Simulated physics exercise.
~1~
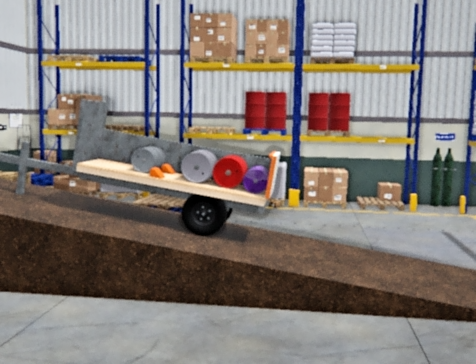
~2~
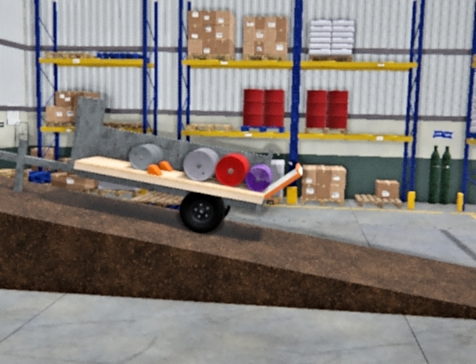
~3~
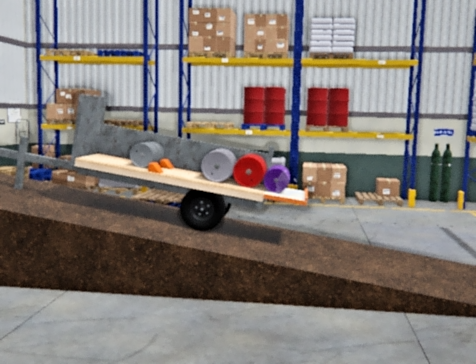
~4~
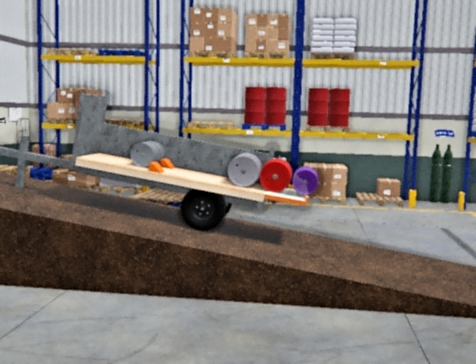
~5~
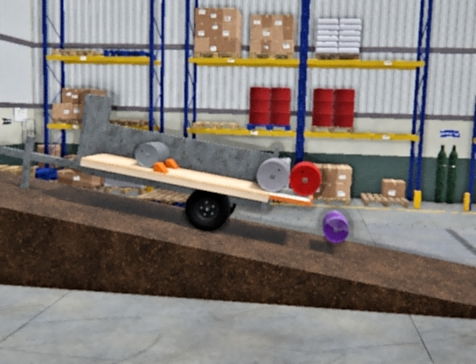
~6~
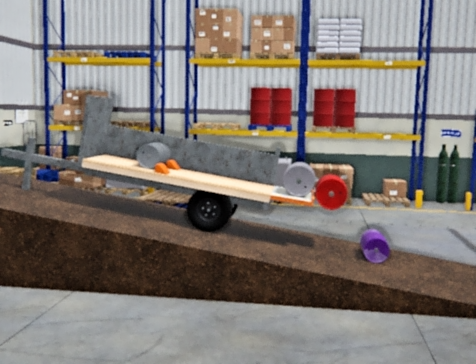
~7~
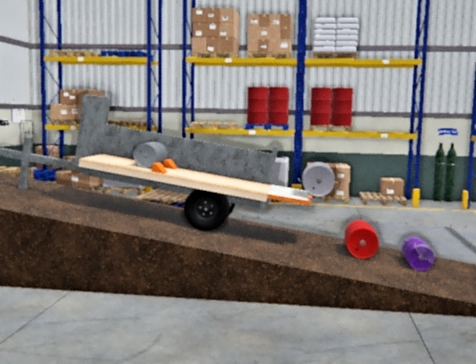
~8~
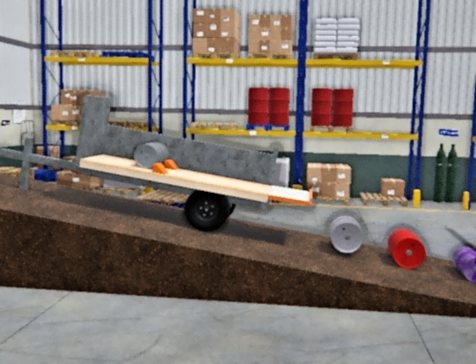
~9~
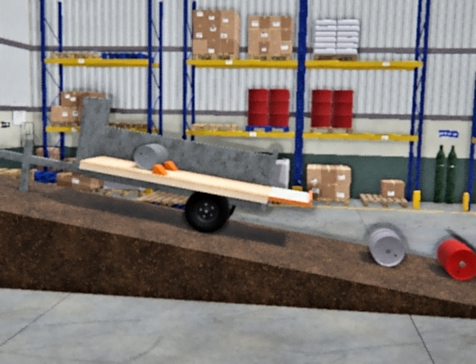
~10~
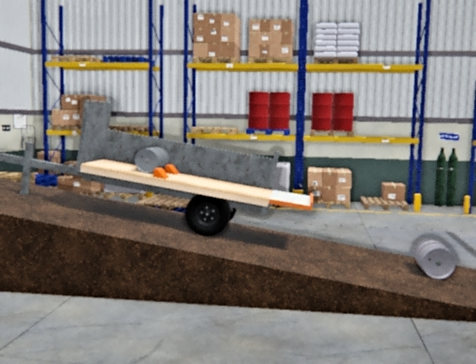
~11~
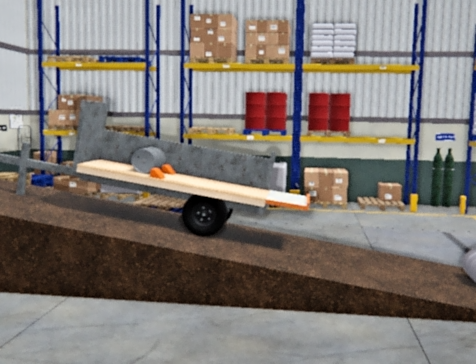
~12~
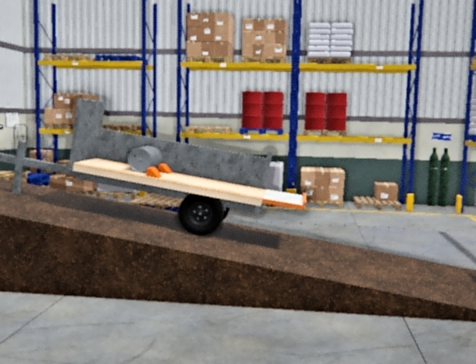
A flatbed trailer carrying purple, red and grey kegs stands on a brown slope falling to the right in a warehouse, seen from the side by a slightly swaying camera. Blue and yellow racks of boxes and red drums line the wall behind. The tailgate swings down, and the purple, red and nearer grey kegs roll right along the wooden bed. The purple one drops off first, then the red, then the grey, each rolling down the slope and out of view. One grey keg stays on the bed against small orange chocks beside the lowered gate's empty boards.
